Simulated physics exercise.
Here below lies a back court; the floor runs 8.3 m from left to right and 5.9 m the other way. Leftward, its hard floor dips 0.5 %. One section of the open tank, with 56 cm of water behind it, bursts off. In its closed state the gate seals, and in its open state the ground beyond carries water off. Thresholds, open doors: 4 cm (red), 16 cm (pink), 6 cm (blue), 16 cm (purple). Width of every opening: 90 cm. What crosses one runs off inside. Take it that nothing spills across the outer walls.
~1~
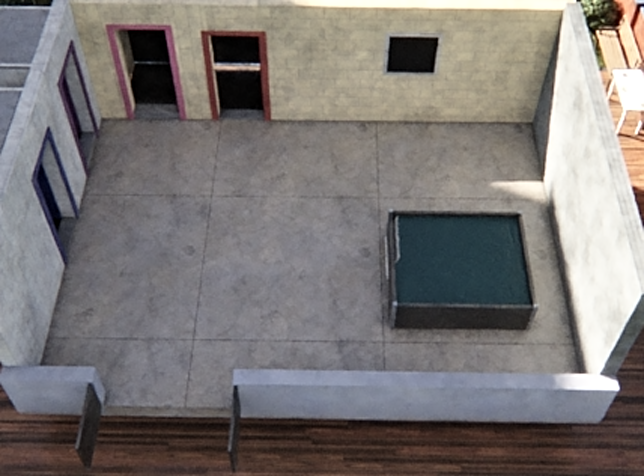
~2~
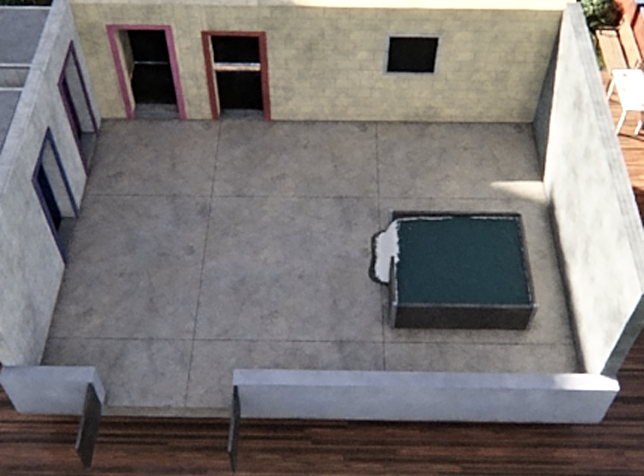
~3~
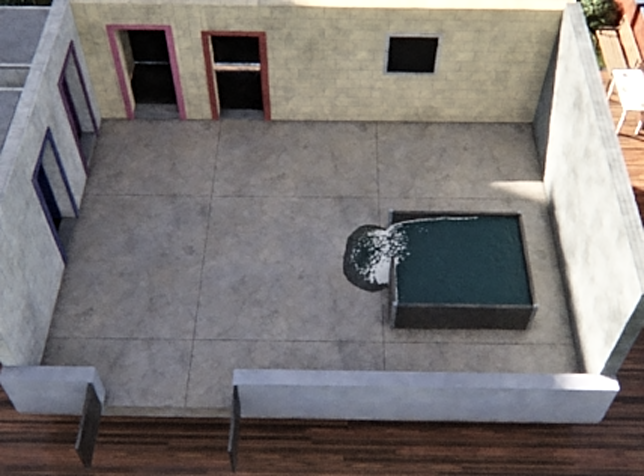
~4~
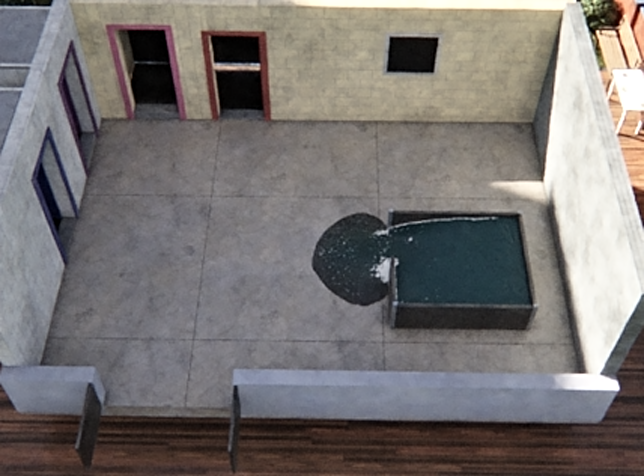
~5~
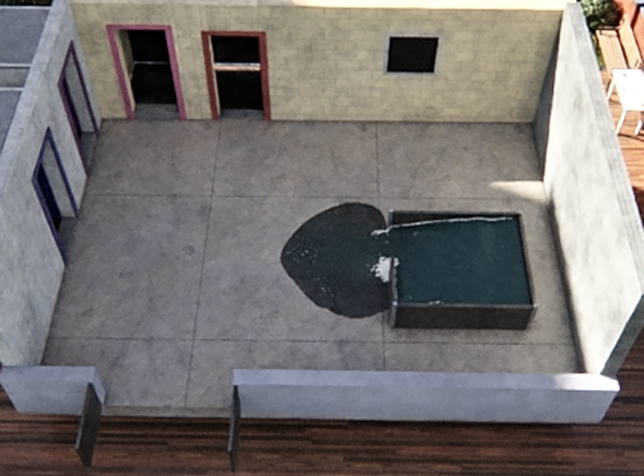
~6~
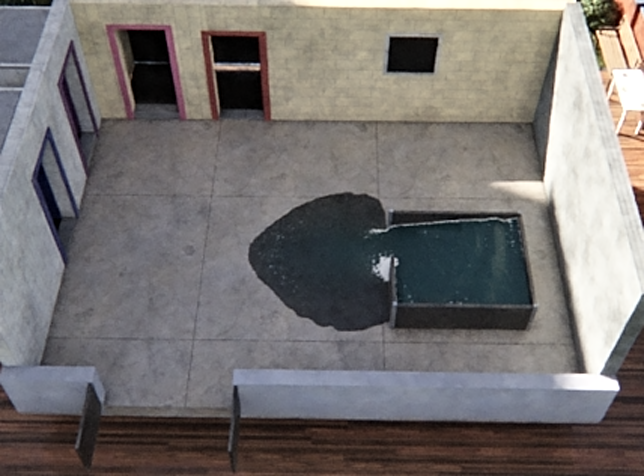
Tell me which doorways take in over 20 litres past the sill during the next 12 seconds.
In the end the red door will not hold enough water back, the pink door will hold enough water back, the blue door will not hold enough water back, the purple door will hold enough water back.
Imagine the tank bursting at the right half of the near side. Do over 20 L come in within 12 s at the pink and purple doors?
Measured against that limit, pink comes out short of it and purple comes out short of it.
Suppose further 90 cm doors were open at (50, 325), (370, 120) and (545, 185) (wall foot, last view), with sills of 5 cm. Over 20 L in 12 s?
Well, the first is on the high side, the second is on the low side, and the third is on the low side.
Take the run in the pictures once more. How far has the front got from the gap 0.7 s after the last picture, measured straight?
That comes to near 4.2 m out.
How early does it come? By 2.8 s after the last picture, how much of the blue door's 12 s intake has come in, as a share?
35 per cent, roughly.
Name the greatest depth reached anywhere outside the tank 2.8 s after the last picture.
It tops out at some 28 cm.
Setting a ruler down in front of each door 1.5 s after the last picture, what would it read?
In centimetres, the red door has 0, the pink door 0, the blue door 5 and the purple door 0.
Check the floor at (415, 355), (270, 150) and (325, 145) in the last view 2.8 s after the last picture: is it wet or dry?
Untouched, submerged, submerged.
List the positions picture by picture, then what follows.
Still water, 56 cm deep, in the open tank at (459, 260), in the first picture.
Water pours out at (391, 251) and has run 0.5 m, to (383, 281); typically 10 cm deep outside, 56 cm at the open tank's back, in the second picture.
The front is at (351, 275), 0.8 m from the gap at (391, 252); 0.7 m2 of floor is under water; 56 cm left at the back of the open tank, in the third picture.
Water pours out at (391, 252) and has run 1.2 m, to (318, 268); typically 6 cm deep outside, 56 cm at the open tank's back, in the fourth picture.
The front is at (287, 251), 1.8 m from the gap at (391, 252); 2.6 m2 of floor is under water; 56 cm left at the back of the open tank, in the fifth picture.
The front is at (256, 245), 2.3 m from the gap at (391, 251); 3.9 m2 of floor is under water; 54 cm left at the back of the open tank, in the sixth picture.
Then, 0.7 s after the last picture water covers 25 % of the floor and is deepest (34 cm) near (386, 252); red door not reached, pink door not reached, blue door not reached, purple door not reached.
Then, 1.5 s after the last picture water covers 45 % of the floor and is deepest (27 cm) near (386, 252); red door not reached, pink door not reached, blue door 5 cm at the sill, 0 L in, purple door not reached.
Then, 2.8 s after the last picture water covers 60 % of the floor and is deepest (28 cm) near (35, 390); red door 7 cm at the sill, 10 L in, pink door 8 cm at the sill, 0 L in, blue door 14 cm at the sill, 30 L in, purple door 12 cm at the sill, 0 L in.
Then, 6.3 s after the last picture water covers 60 % of the floor and is deepest (11 cm) near (68, 257); red door 7 cm at the sill, 19 L in, pink door 8 cm at the sill, 0 L in, blue door 11 cm at the sill, 72 L in, purple door 9 cm at the sill, 1 L in.
Then, 11.3 s after the last picture water covers 70 % of the floor and is deepest (8 cm) near (35, 390); red door 6 cm at the sill, 35 L in, pink door 6 cm at the sill, 0 L in, blue door 6 cm at the sill, 89 L in, purple door 6 cm at the sill, 1 L in.
